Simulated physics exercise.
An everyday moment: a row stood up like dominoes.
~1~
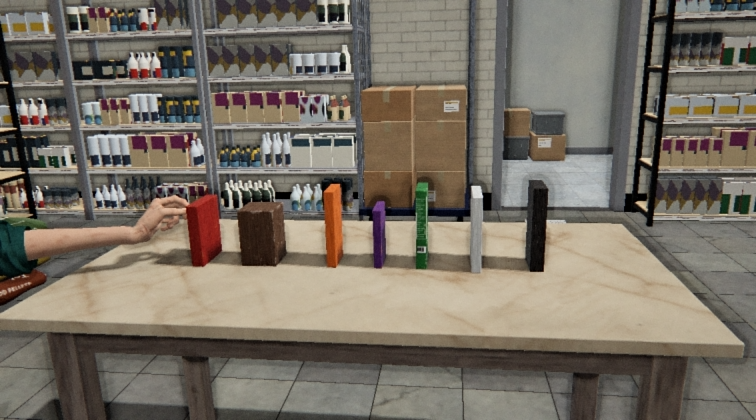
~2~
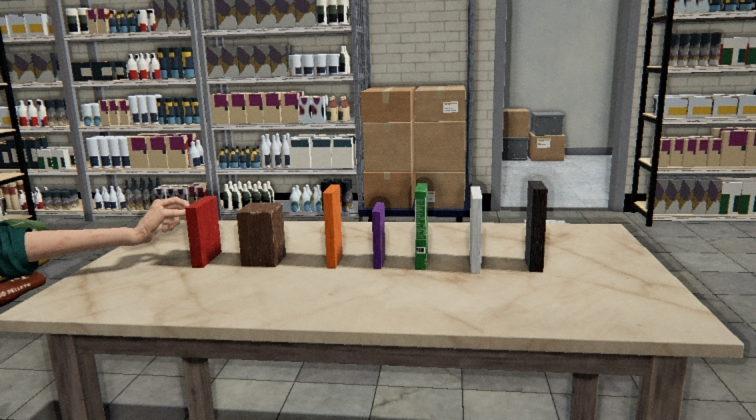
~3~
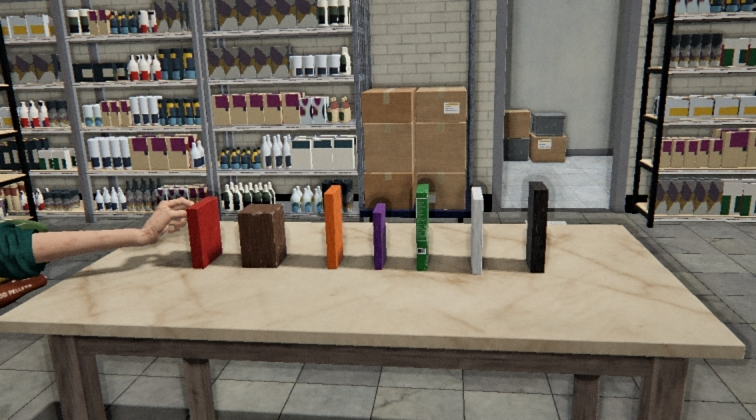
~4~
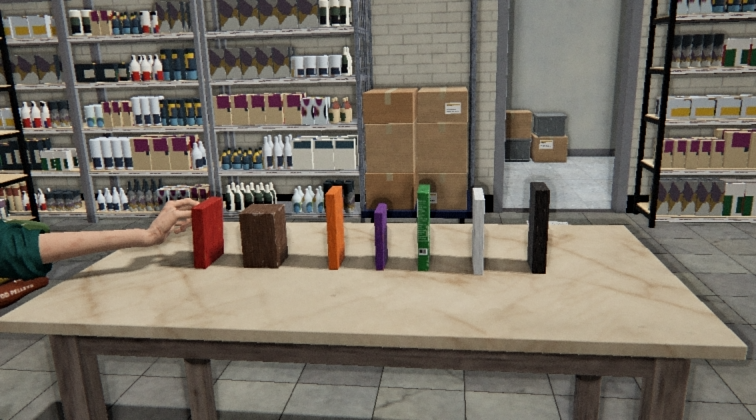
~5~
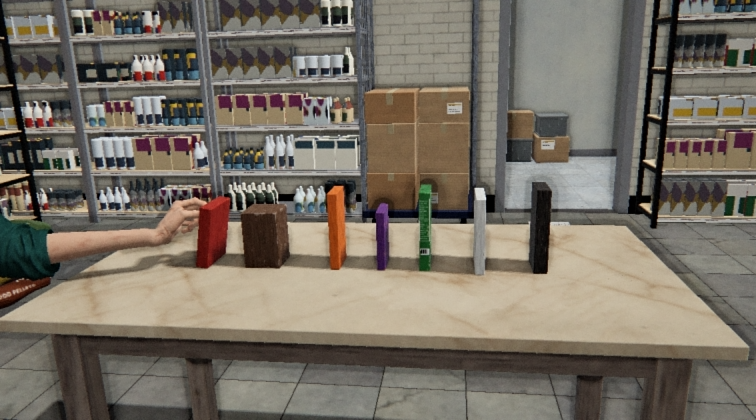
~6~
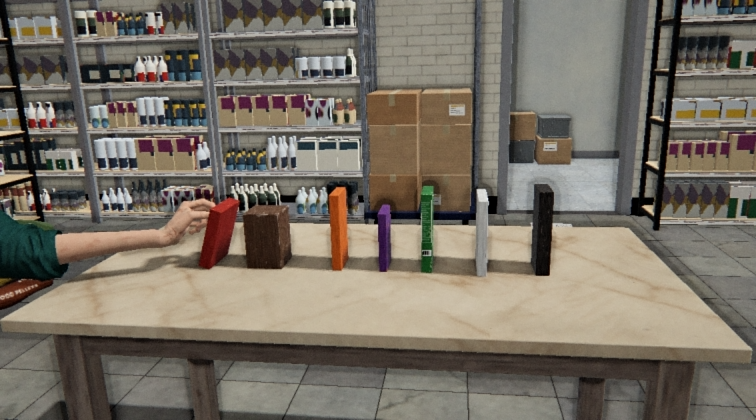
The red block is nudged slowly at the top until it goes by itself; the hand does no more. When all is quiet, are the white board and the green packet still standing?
The white board is still upright, the green packet is still upright.
Then, 0.10 s after the last picture, red block 30° over.
Then, 0.20 s after the last picture, red block 37° over.
Then, 0.70 s after the last picture, white board resting near (482, 232); green packet resting near (428, 229).
At rest, all 5 in place. Seen from the same camera at the end, white board near (482, 232), green packet near (428, 229).
